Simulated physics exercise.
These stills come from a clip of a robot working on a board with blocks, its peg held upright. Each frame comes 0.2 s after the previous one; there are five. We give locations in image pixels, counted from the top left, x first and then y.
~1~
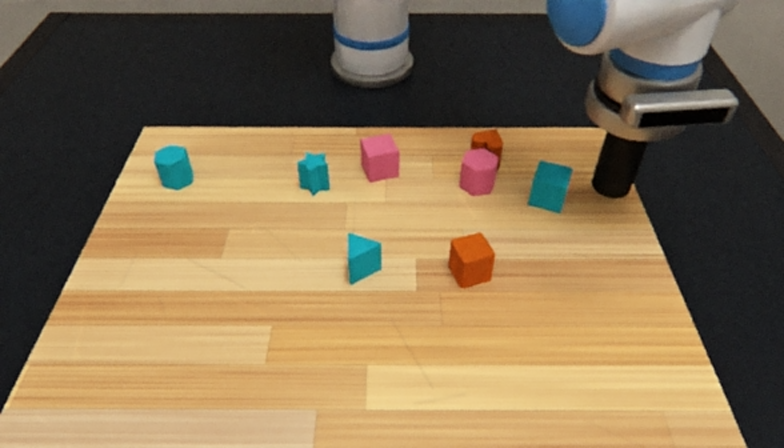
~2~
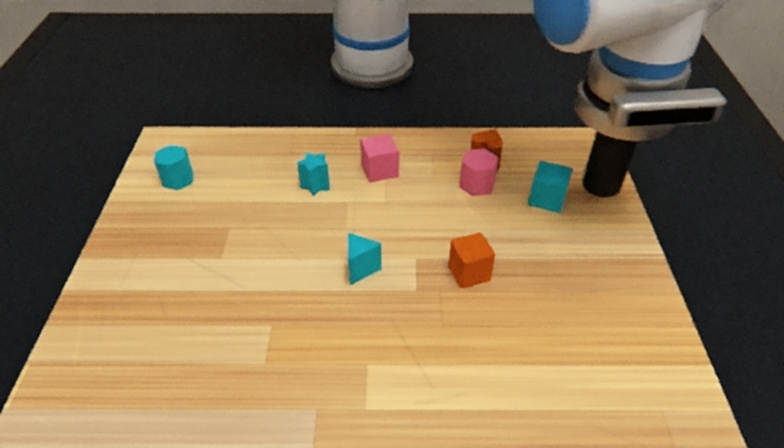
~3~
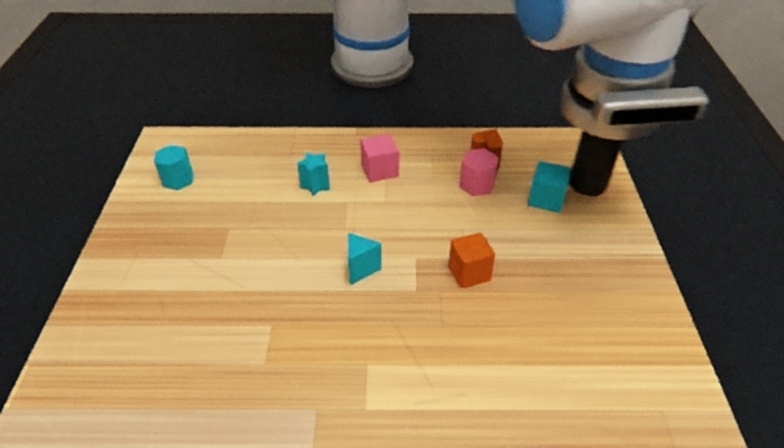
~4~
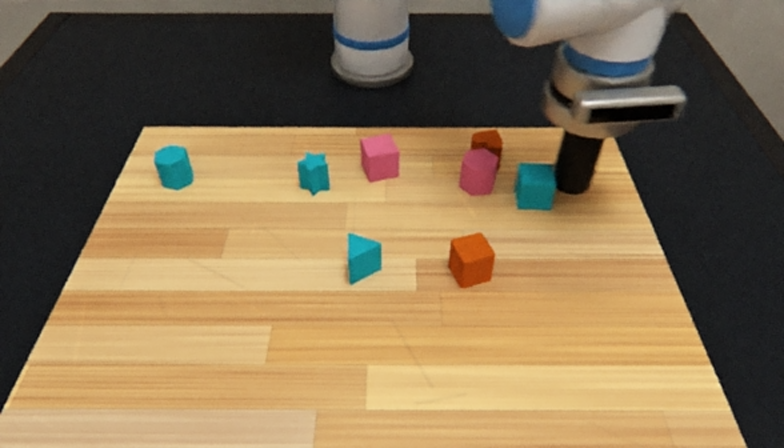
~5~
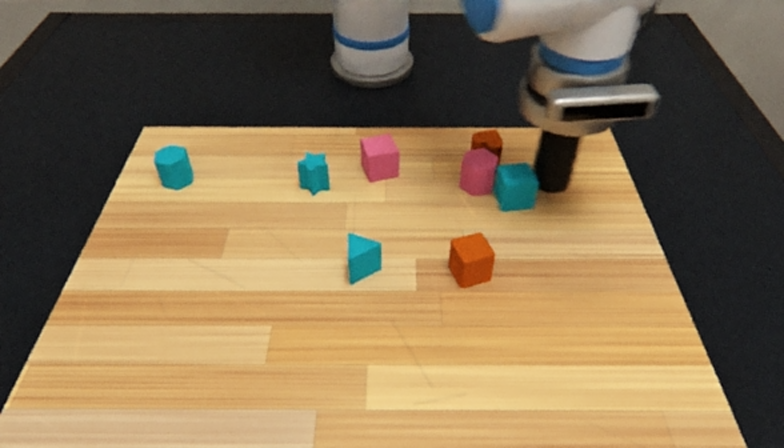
A robot arm moves left and pushes a turquoise block toward a pink six-sided block.
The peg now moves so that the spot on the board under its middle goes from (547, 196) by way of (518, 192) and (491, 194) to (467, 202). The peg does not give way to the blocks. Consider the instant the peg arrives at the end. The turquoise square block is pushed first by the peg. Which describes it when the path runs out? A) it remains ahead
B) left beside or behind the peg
A
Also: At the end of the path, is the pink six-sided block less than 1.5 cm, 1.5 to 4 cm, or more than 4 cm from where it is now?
Once the path is done, the pink six-sided block lies 1.5 to 4 cm from its present place.
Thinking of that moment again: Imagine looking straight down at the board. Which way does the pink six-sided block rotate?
It twists clockwise.
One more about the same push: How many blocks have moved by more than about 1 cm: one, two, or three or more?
When the path ends, I think you'll find two blocks out of place by more than 1 cm.
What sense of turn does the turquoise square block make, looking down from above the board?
It makes a counterclockwise turn.
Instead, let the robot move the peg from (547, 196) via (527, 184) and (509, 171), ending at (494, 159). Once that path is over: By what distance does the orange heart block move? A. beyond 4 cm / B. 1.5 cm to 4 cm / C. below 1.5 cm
Option B.
What follows on the original path. Halfway along, peg at (507, 178); pink six-sided block at (467, 158), turned 45° clockwise; turquoise square block at (481, 179), turned 20° anticlockwise.
At the end, peg at (469, 188); pink six-sided block at (448, 157), turned 100° clockwise; orange heart block not moved; turquoise square block at (448, 194), turned 45° anticlockwise.
